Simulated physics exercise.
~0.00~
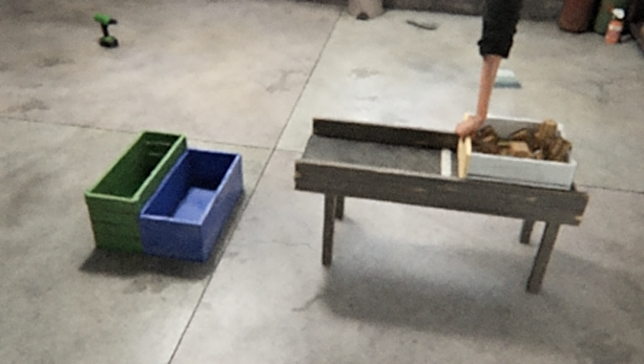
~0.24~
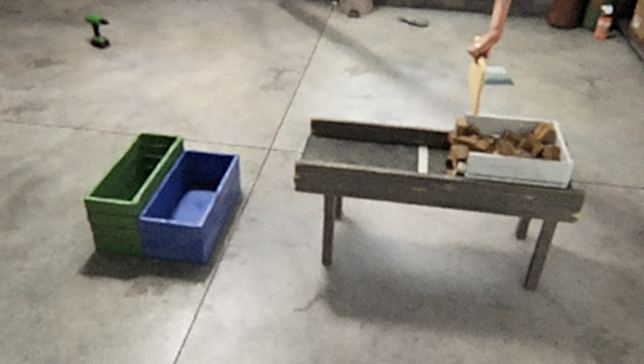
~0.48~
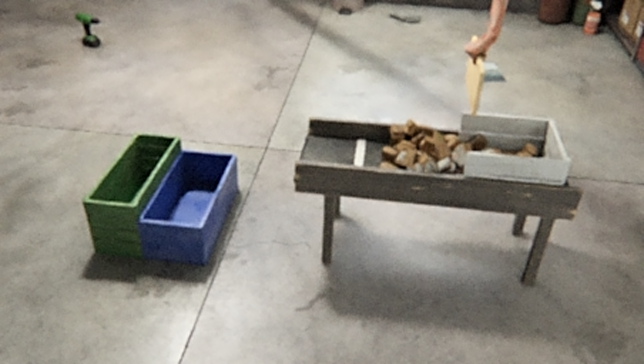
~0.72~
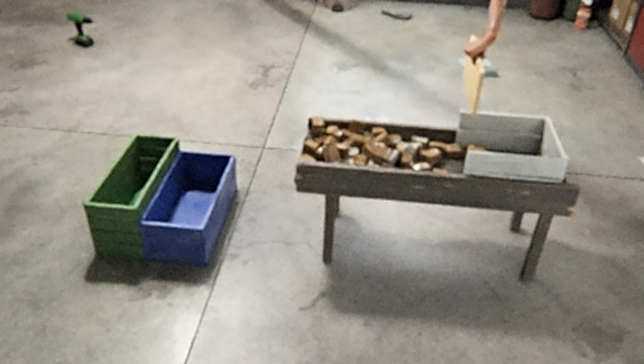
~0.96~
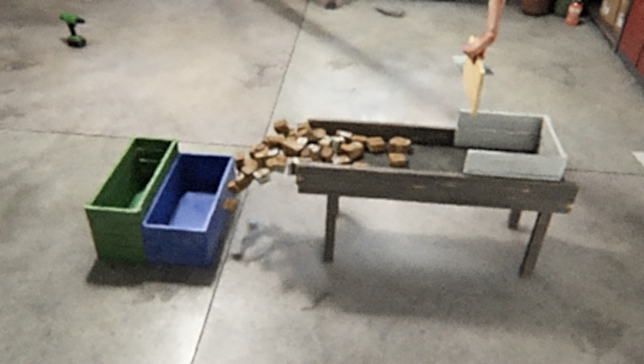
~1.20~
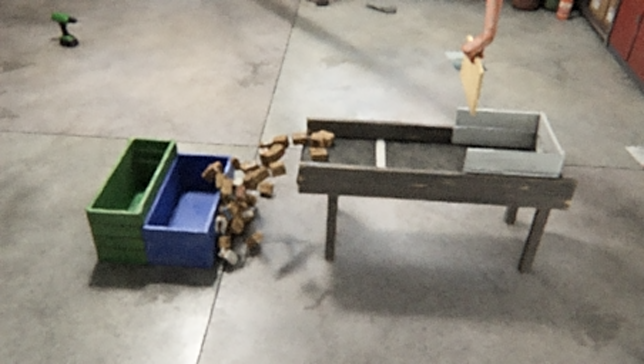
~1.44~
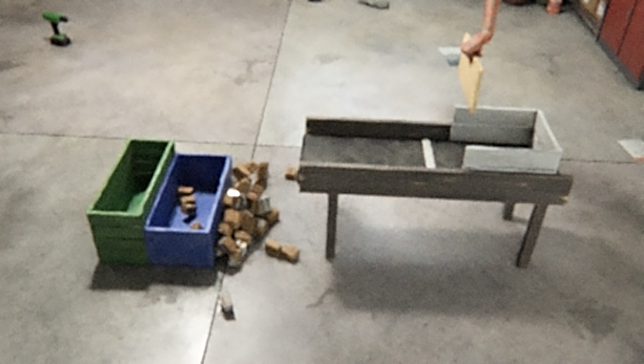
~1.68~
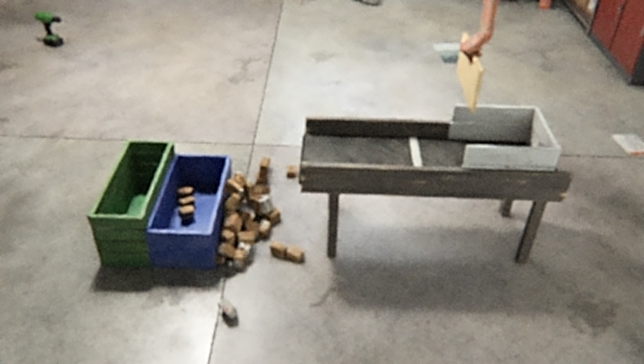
On a concrete floor, a hand lifts a gate and brown blocks ride a belt left, most spilling short of a blue box.
